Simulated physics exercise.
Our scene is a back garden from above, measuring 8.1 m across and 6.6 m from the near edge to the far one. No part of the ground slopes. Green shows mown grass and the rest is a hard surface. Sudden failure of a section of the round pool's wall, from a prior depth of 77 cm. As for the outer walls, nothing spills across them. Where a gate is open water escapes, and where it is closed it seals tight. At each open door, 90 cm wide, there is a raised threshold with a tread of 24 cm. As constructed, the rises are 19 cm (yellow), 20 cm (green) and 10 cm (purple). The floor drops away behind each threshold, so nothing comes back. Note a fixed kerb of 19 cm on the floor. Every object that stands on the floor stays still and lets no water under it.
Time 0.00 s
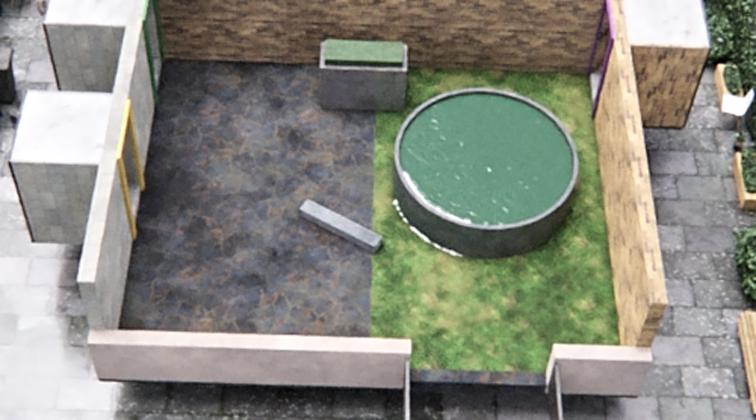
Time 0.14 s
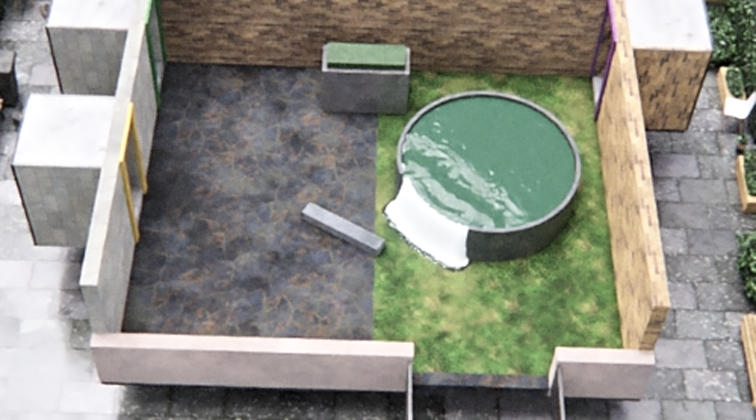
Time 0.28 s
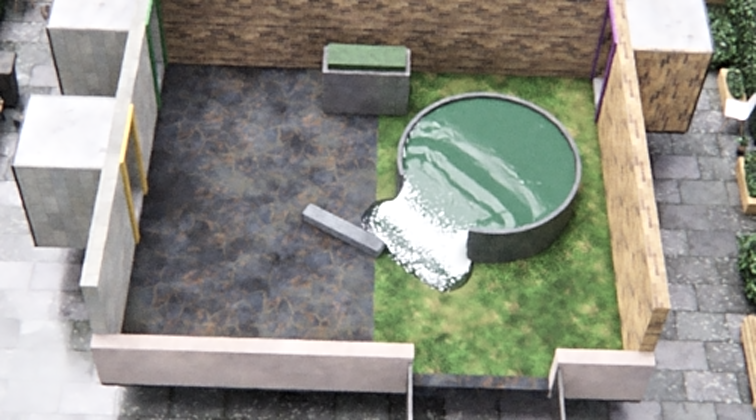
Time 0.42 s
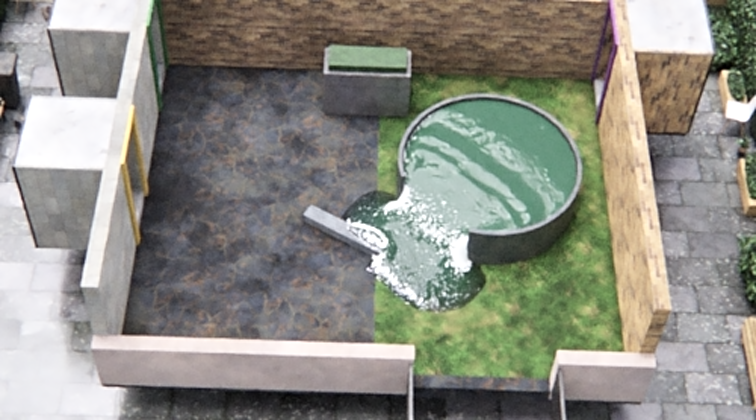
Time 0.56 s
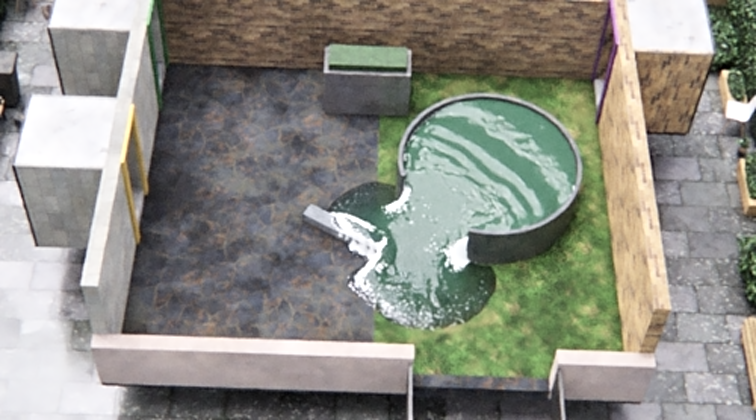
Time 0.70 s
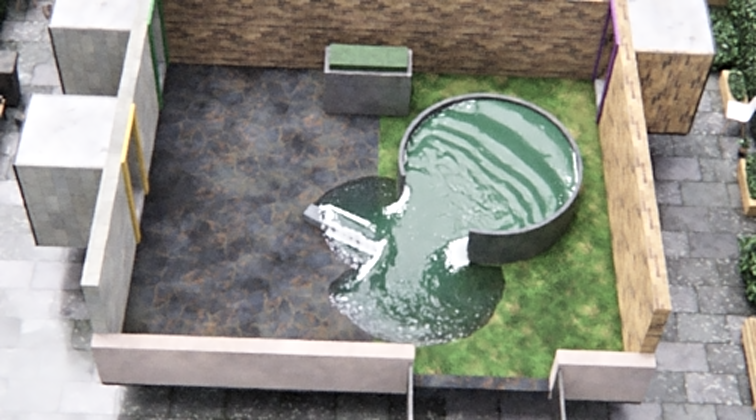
The clip opens on a walled back garden seen from above, with still green water in a round pool on the grass. White, foaming water bursts through the pool's front left side, then spreads across the grass and around a low grey block onto the dark paving, while ripples streak the pool.
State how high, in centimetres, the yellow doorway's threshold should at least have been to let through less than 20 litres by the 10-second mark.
At least some 8.5 cm.
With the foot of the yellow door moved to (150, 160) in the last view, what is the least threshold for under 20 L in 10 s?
Roughly 10.5 cm.
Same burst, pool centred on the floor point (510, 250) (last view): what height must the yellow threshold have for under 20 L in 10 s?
12.5 cm, give or take.
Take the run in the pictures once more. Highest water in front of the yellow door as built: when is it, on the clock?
3.2 s.
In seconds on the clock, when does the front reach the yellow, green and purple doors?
Yellow at 3.0 s, green at 2.8 s and purple at 9.0 s.
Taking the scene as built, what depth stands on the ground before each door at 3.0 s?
Door by door in cm - yellow 5, green 4, purple 0.
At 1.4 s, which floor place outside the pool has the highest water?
(383, 243).
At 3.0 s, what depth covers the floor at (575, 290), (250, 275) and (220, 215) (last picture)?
About 0, 4 and 2 cm.
After 1.4 s water covers 30 % of the floor, deepest (50 cm) near (383, 243); it has not reached the yellow door.
After 3.0 s water covers 70 % of the floor, deepest (46 cm) near (132, 343); 5 cm at the yellow door, 0 litres in over its 19 cm threshold.
After 10.0 s water covers 95 % of the floor, deepest (18 cm) near (151, 161); 9 cm at the yellow door, 0 litres in over its 19 cm threshold.
At the yellow door as built, the water arrived by 3.0 s and peaked near 15 cm at 3.2 s.
With a threshold of 7 cm, 39 litres would have come in within the 10 s; with 10.5 cm, 9 litres. So under 20 litres takes about 8.5 cm.
